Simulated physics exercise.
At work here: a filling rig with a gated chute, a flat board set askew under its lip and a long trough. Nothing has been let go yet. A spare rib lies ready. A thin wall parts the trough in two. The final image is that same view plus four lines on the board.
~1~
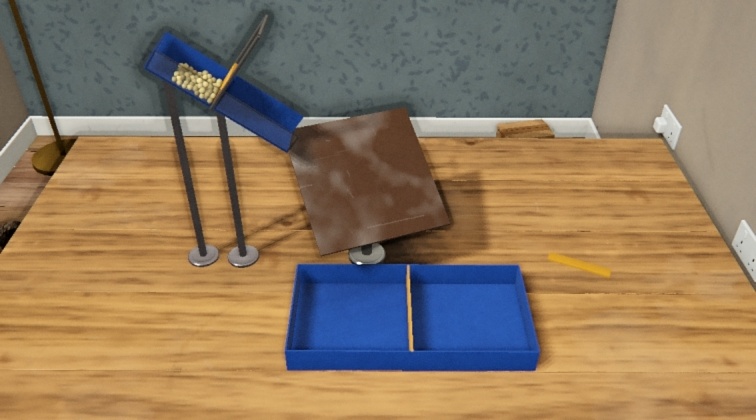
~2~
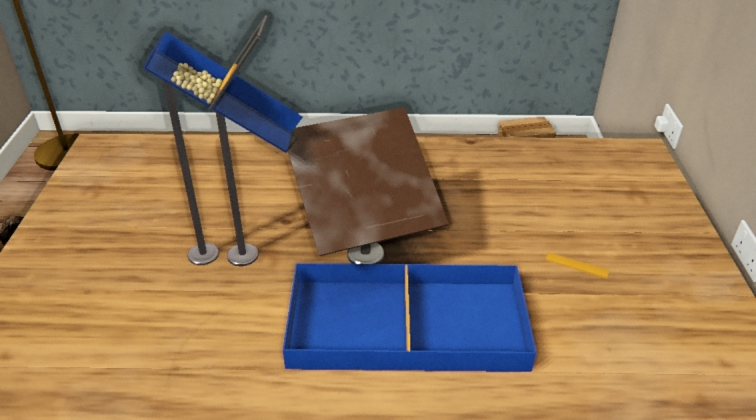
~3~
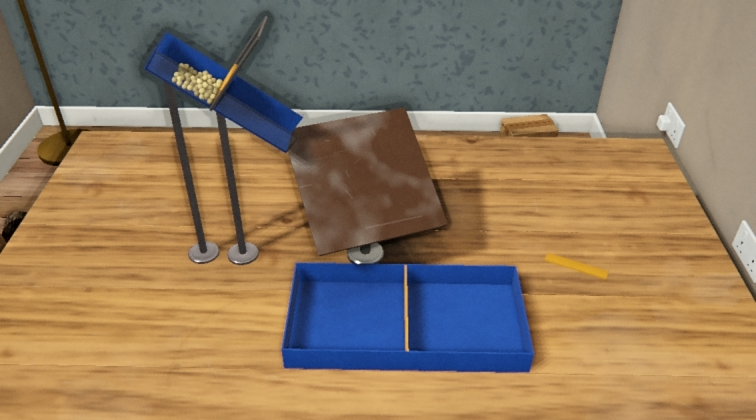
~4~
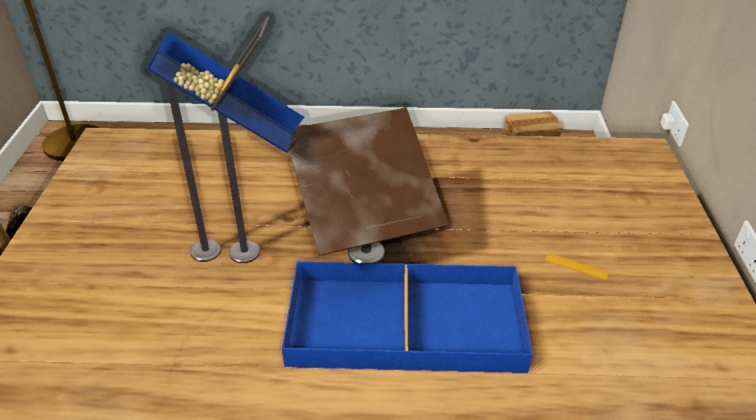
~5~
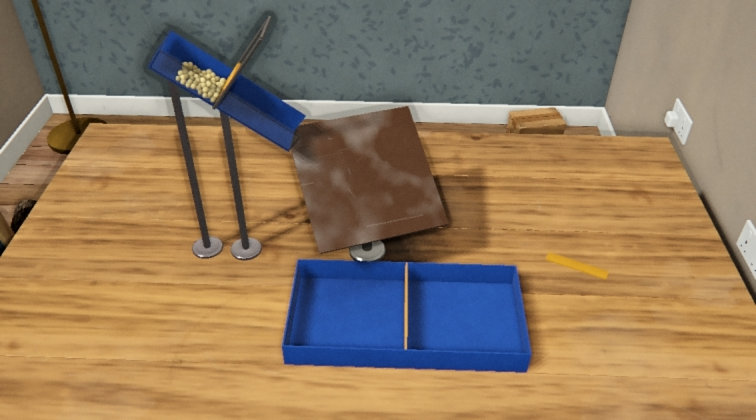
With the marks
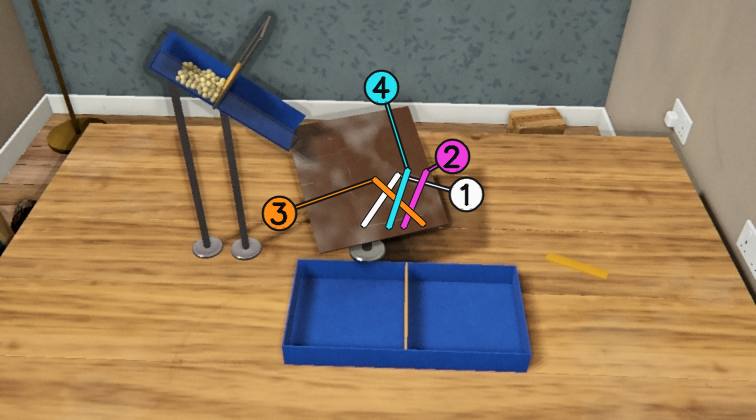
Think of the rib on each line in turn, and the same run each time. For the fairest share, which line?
Line 2 does it best.
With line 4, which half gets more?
The left half.
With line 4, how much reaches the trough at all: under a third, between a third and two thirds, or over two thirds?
It is over two thirds.
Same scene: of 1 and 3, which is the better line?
3.
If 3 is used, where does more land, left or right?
More lands on the right.
On the marked copy, line 1 from (397, 175) to (364, 224); line 2 from (426, 171) to (403, 226); line 3 from (374, 179) to (423, 223); line 4 from (407, 170) to (389, 226).
With 1, of what is caught, nearly all in the left half, a stray few in the right.
With 2, of what is caught, about half in the left half, about half in the right.
With 3, of what is caught, about a quarter in the left half, most in the right.
With 4, of what is caught, nearly all in the left half, a small part in the right.
